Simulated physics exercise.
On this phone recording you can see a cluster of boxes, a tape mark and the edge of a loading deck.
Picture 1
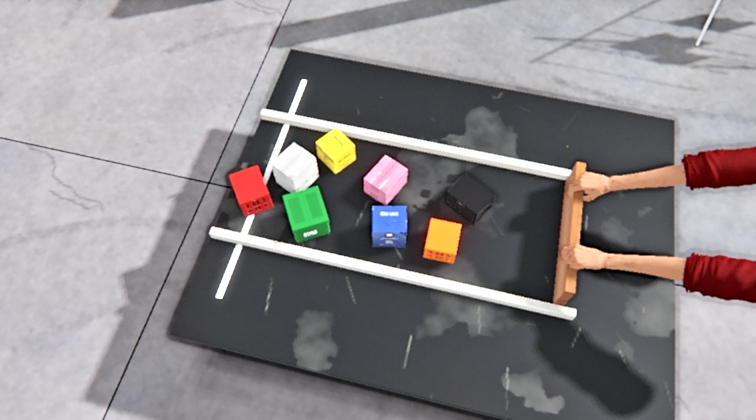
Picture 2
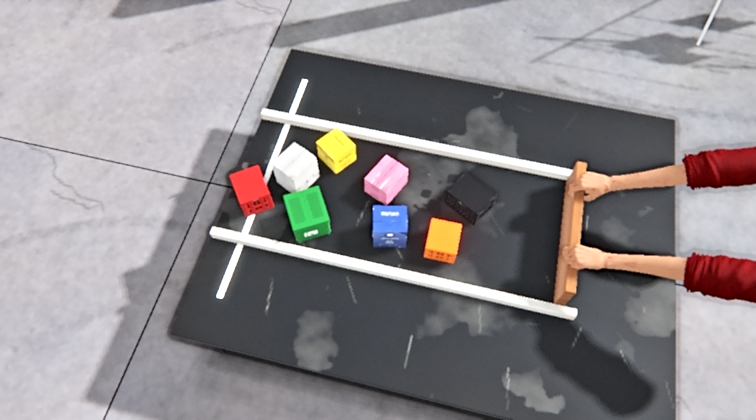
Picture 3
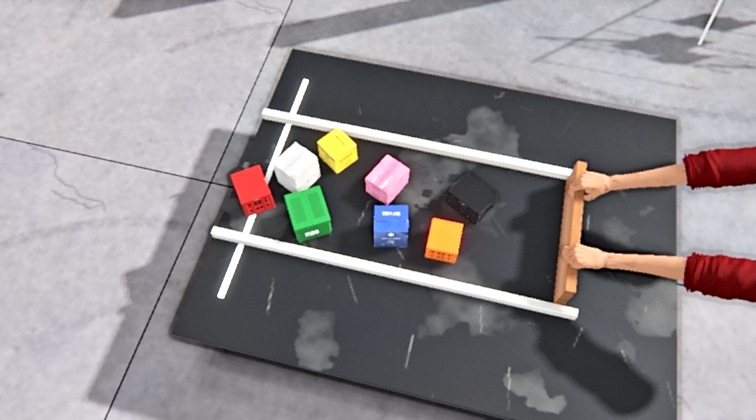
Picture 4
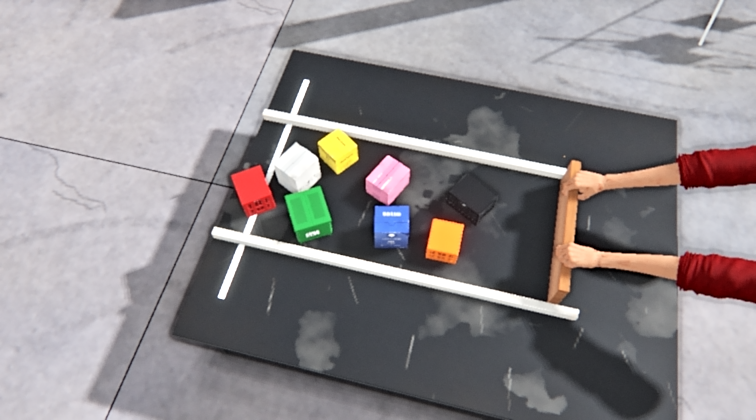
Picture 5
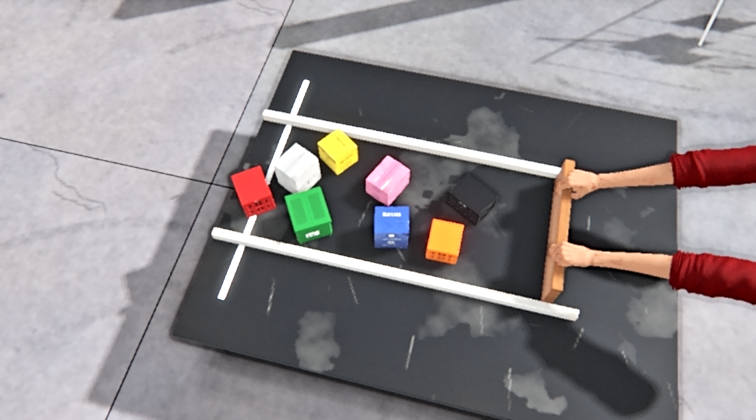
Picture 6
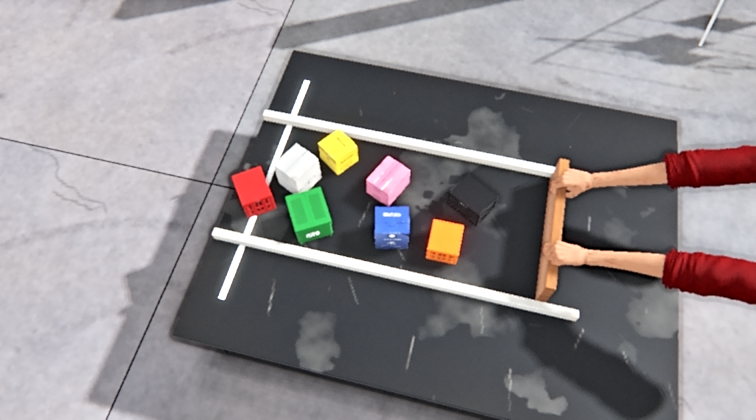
We see two hands holding a wooden plank between white rails on a dark deck, facing eight colourful boxes, with the red one at the tape; the hands then move the plank slightly left while the boxes stay practically still.
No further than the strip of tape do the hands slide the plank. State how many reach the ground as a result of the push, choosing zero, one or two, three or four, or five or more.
Five or above go over.
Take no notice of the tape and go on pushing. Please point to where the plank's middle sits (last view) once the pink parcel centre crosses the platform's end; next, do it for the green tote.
The pink parcel gives roughly (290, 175), the green tote roughly (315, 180).
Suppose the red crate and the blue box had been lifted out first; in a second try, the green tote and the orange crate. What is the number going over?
First try: 3 fallen; other try: 3.
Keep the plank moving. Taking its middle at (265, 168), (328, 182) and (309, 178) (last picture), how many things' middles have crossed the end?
In order: 5, 1, 3.
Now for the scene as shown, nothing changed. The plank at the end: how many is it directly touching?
The count in contact is 3.
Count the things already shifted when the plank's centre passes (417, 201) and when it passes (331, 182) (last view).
That gives 4 for the first and 8 for the second.
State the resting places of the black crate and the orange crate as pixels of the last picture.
(251, 163) and (243, 198), roughly.
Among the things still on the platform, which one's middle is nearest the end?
The black crate ends up foremost.
Soon after, none off yet; red crate at rest near (254, 192); white box at rest near (298, 171); green tote at rest near (310, 216).
Then, none off yet; red crate at rest near (254, 192); white box at rest near (298, 171); green tote moved a little near (298, 214).
Further on, one off so far; red crate falling near (210, 207); white box moved well along near (243, 161); green tote moved well along near (230, 204).
At rest, the number that fall off is five or more; fallen, blue box, pink parcel, green tote, white box and red crate.
